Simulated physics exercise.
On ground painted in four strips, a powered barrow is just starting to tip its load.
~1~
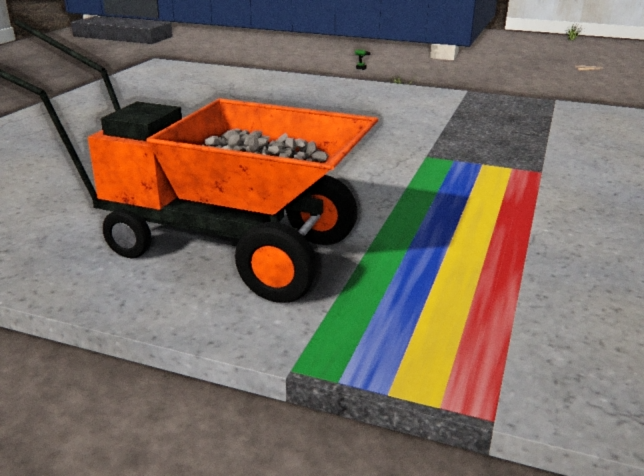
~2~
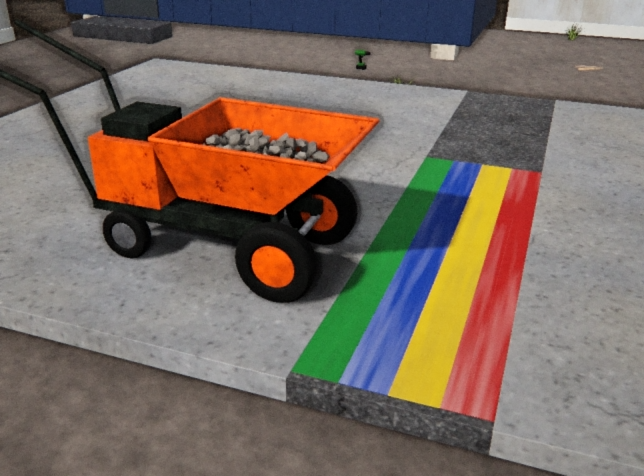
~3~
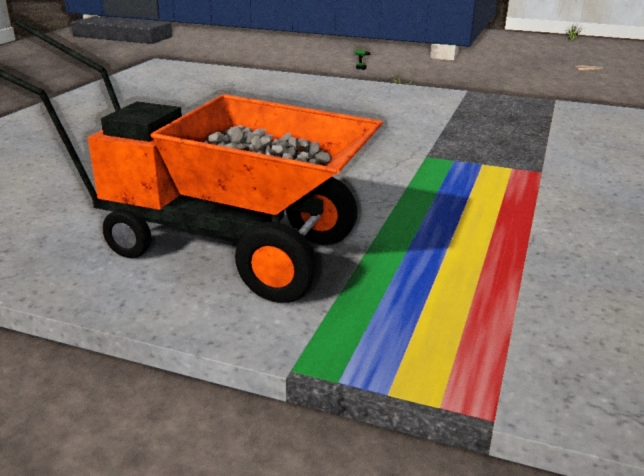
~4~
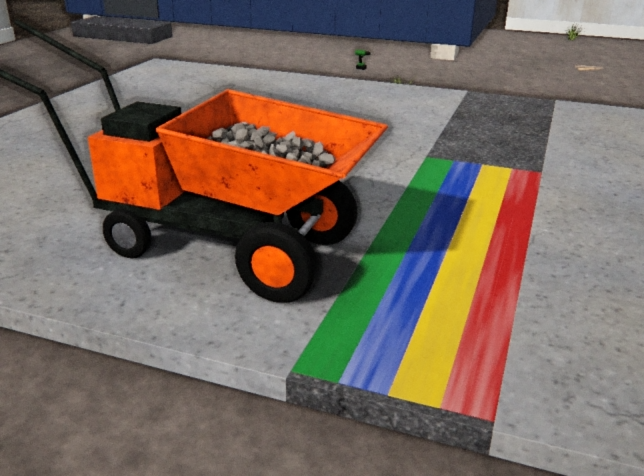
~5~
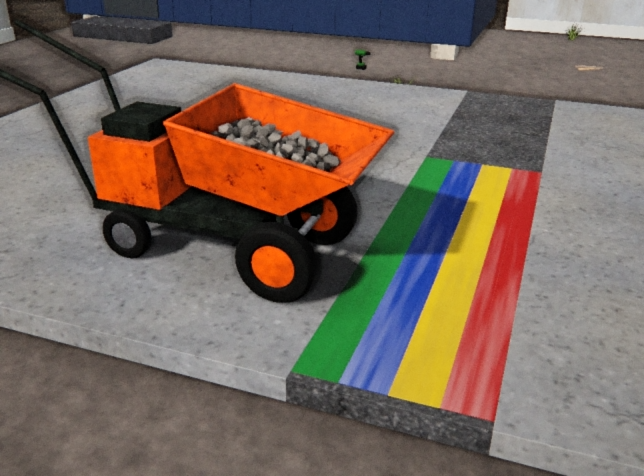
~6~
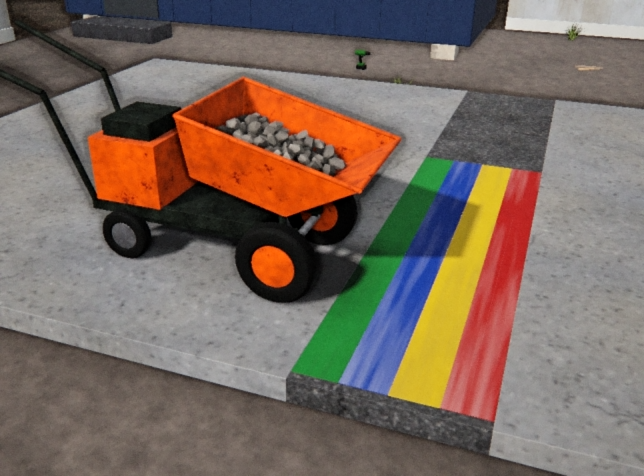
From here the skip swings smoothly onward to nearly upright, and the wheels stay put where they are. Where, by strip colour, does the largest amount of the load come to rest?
On the yellow strip.
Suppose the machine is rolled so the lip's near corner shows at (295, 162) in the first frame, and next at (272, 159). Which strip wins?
Spot 1 - that blue strip; spot 2 - the blue strip.
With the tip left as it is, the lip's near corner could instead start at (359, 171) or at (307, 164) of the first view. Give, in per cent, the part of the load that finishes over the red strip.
Position 1 near 40 %, position 2 near 20 %.
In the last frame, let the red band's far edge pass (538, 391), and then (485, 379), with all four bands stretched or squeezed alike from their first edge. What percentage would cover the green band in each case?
Shares: Near 0 %; near 0 %.
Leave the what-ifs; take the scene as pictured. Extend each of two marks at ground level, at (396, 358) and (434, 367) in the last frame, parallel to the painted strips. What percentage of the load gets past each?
Around 80 per cent for the first, and 50 per cent for the second.
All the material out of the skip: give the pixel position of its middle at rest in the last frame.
The centre ends up roughly at (466, 294).
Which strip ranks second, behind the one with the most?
It's the strip in red.
Shortly afterwards, skip tipped steeply; the whole lot in the skip.
Next, skip tipped steeply; the bulk in the skip; a little over the blue strip; a little over the yellow strip.
Some moments later, skip tipped right over; near a quarter in the skip; a little over the blue strip; near a third over the yellow strip; near a quarter over the red strip; a little off the paint.
In the end, skip tipped right over; near a quarter in the skip; none at all over the green strip; a little over the blue strip; near a third over the yellow strip; near a quarter over the red strip; a little off the paint.
